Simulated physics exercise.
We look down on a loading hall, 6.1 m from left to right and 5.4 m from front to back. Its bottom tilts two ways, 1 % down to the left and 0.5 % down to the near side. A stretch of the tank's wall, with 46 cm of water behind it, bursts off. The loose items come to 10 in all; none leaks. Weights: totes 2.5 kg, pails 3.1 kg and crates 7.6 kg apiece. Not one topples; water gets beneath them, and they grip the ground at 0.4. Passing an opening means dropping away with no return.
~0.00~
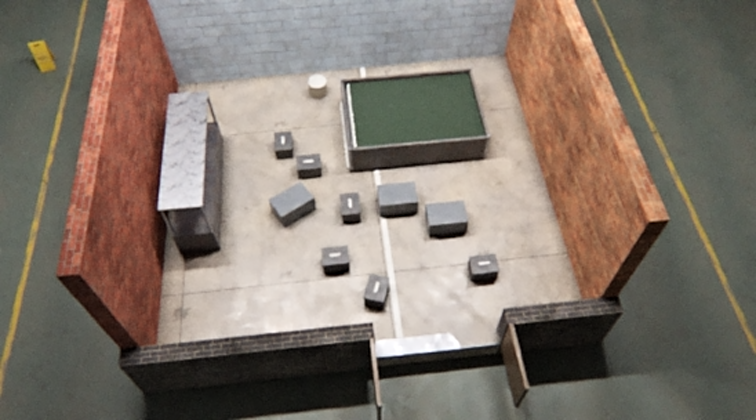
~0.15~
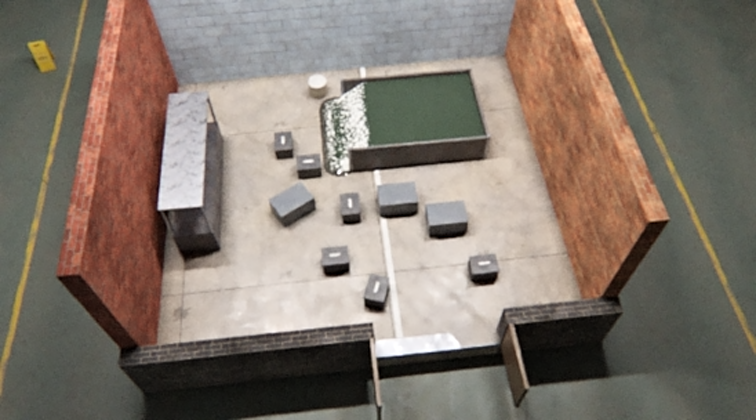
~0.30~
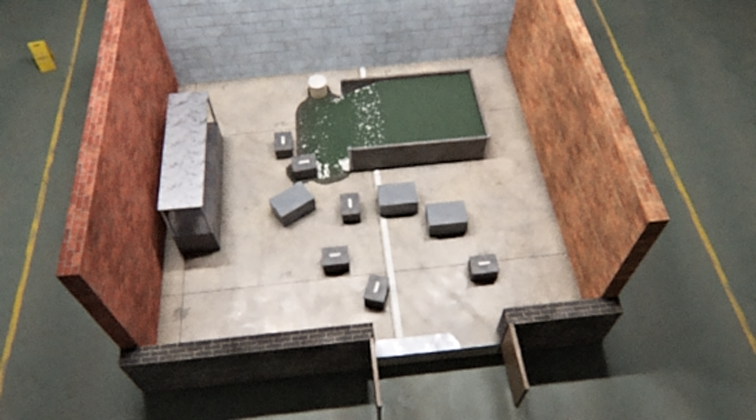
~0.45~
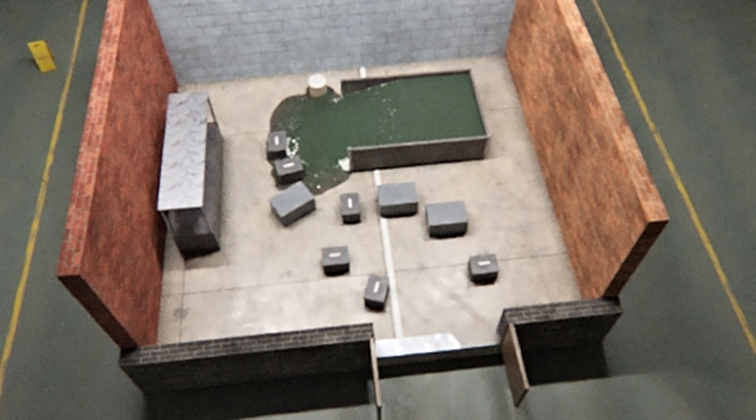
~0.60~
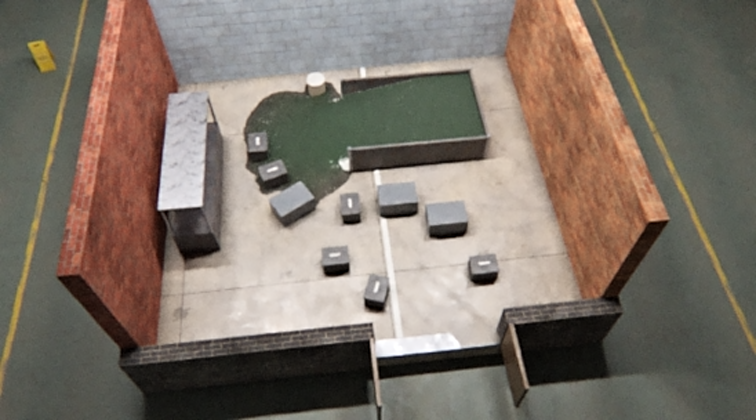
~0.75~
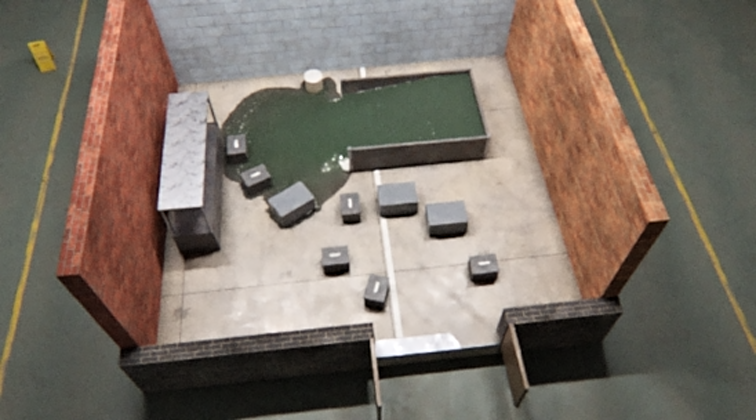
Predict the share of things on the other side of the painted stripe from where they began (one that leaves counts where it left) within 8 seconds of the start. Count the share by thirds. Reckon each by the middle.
It is one third to two thirds.
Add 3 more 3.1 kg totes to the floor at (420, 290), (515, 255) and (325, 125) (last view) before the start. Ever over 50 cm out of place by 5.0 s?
In sequence: Falls below it / falls below it / exceeds it.
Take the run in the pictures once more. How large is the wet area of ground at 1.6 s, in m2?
I'd put it close to 12.0 m2.
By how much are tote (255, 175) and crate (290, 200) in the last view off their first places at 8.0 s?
In order: 400 cm and 350 cm.
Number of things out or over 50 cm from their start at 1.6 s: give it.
The number I get is 2.
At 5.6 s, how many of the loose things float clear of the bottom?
It comes to 4.
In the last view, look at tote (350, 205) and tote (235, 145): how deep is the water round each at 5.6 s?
Some 1 cm at the first, some 9 cm at the second.
After 1.6 s 0 of 10 are over the mark; 2 afloat.
After 3.6 s 0 of 10 are over the mark; 2 afloat.
After 5.6 s 3 of 10 are over the mark; 4 afloat.
After 8.0 s 5 of 10 are over the mark; 6 afloat.
